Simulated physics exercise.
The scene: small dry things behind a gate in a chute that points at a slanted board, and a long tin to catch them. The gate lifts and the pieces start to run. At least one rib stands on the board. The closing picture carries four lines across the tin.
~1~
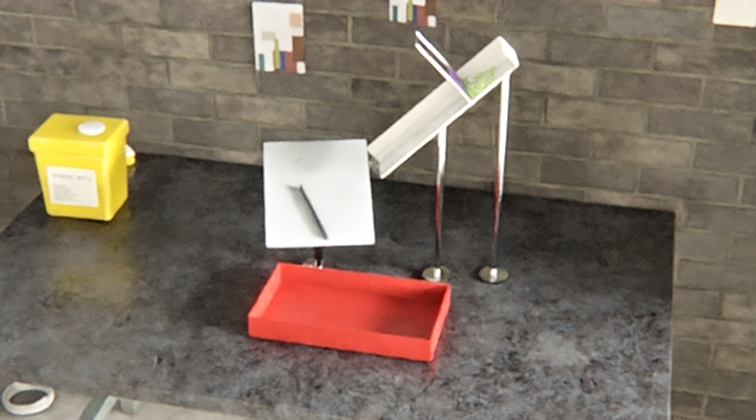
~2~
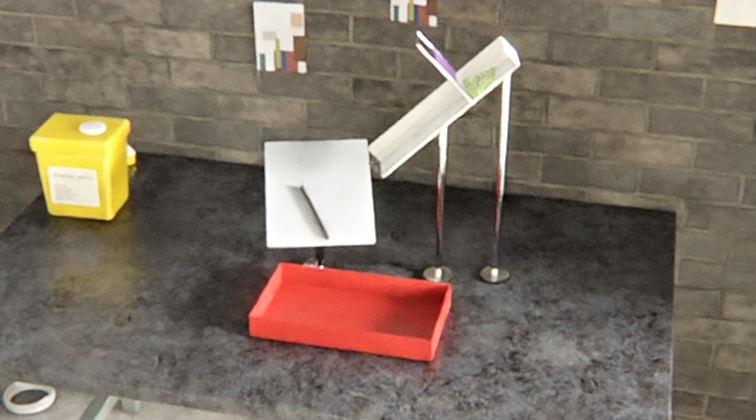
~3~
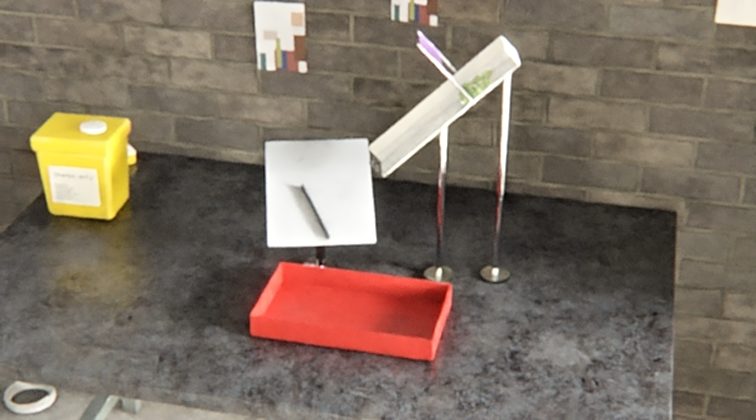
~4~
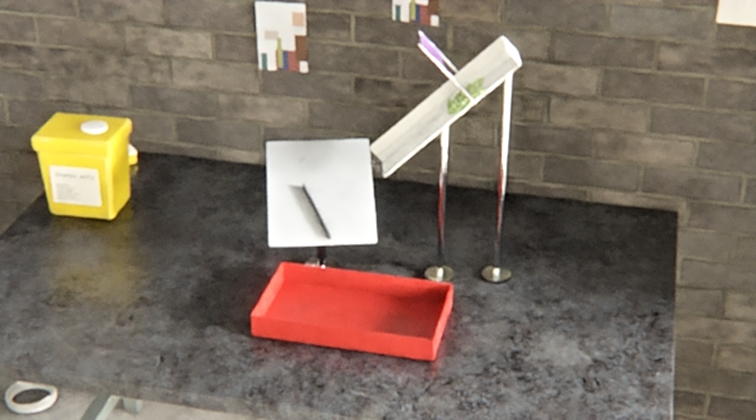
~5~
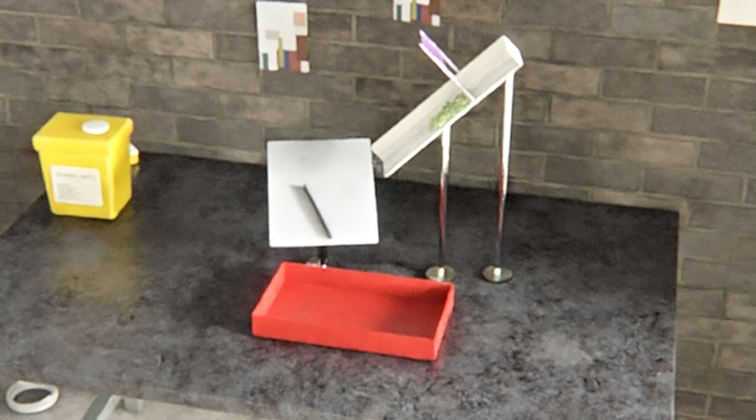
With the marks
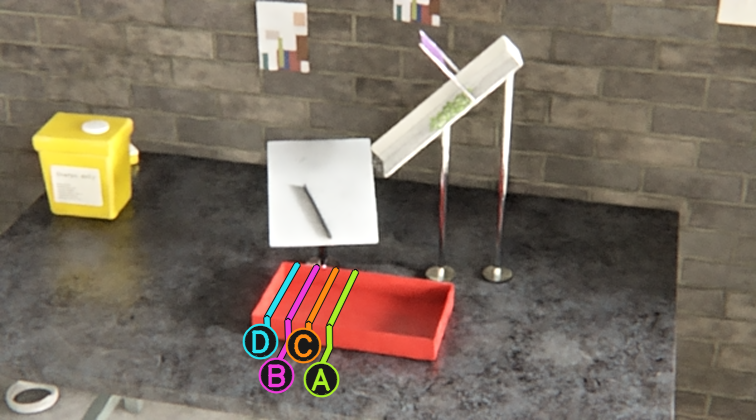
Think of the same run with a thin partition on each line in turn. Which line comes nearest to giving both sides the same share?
Take A.
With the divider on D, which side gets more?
Right.
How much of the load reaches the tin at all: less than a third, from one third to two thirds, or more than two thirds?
About that: More than two thirds.
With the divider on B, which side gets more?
The right side.
On the marked copy, line A crosses the front rim at (329, 326); line B crosses the front rim at (288, 320); line C crosses the front rim at (308, 323); line D crosses the front rim at (267, 317).
With A, of what is caught, about a third on the left of the divider, about two thirds on the right.
With B, of what is caught, a stray few on the left of the divider, nearly all on the right.
With C, of what is caught, a small part on the left of the divider, nearly all on the right.
With D, of what is caught, none on the left of the divider, all on the right.
